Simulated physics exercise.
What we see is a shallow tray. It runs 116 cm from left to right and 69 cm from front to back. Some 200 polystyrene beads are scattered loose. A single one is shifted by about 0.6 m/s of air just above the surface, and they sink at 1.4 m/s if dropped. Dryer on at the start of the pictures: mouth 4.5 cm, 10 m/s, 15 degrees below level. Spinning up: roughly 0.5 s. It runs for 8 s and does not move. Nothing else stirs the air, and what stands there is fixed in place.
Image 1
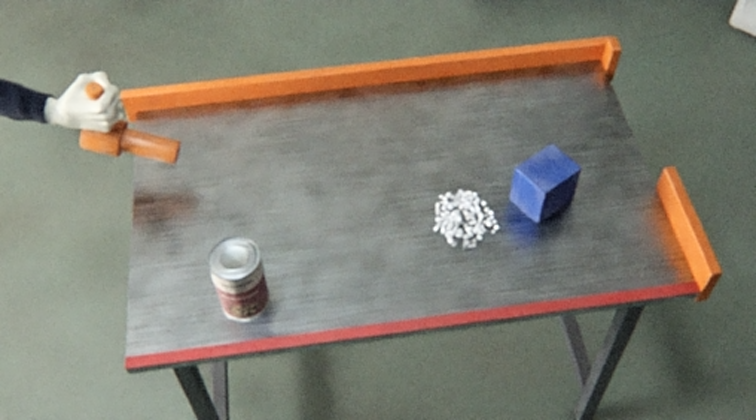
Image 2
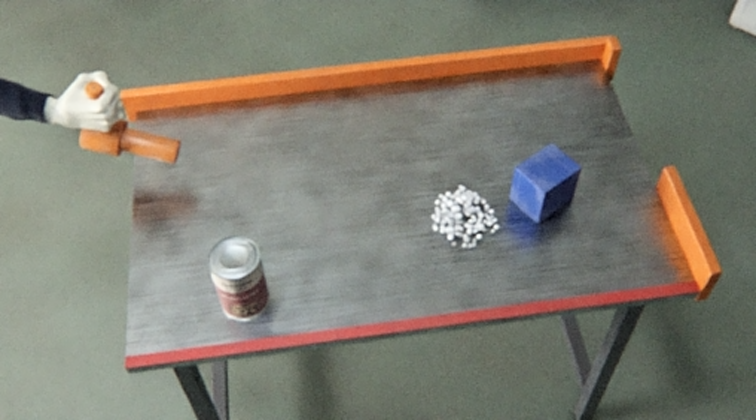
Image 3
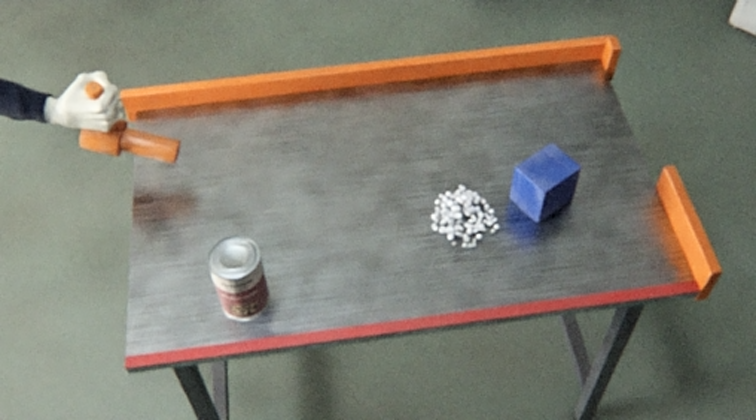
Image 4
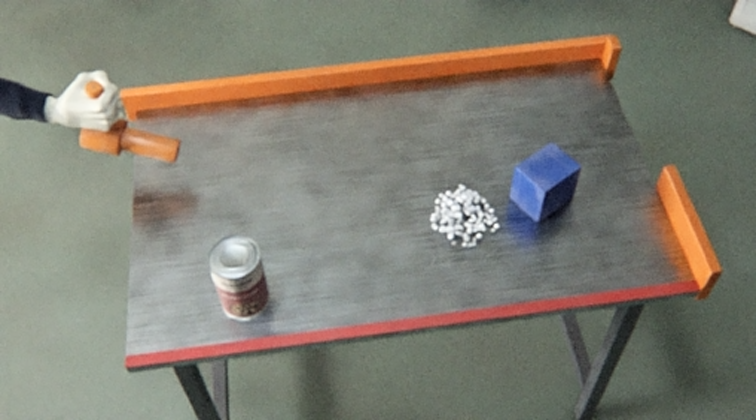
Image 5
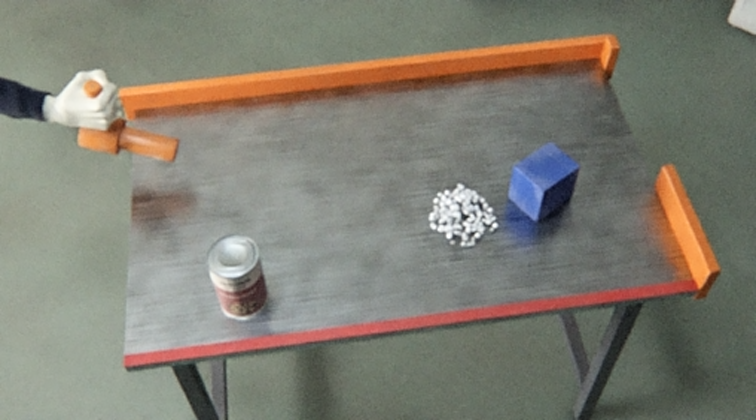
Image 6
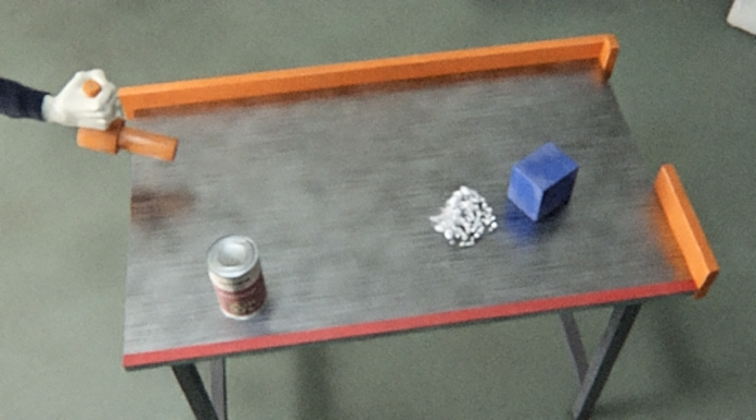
On a dark tabletop with orange edges, a gloved hand held an orange dryer still at the left, beyond a tin, while a few white beads shifted slightly in the pile beside a blue block.
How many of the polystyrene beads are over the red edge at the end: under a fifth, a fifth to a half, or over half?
More than one in two make it.
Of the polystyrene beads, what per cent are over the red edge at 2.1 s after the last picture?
Close to 80 %.
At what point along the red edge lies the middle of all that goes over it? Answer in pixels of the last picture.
(639, 298).
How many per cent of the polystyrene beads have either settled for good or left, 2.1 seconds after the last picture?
90 per cent.
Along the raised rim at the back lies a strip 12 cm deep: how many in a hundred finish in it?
Roughly 0 in a hundred.
Then, 1.2 s after the last picture the count stands so, 82 % are over the red edge.
Then, 2.1 s after the last picture the count stands so, 84 % are over the red edge.
Then, 4.0 s after the last picture the count stands so, 84 % are over the red edge.
Then, 7.6 s after the last picture, at the end, 84 % are over the red edge.
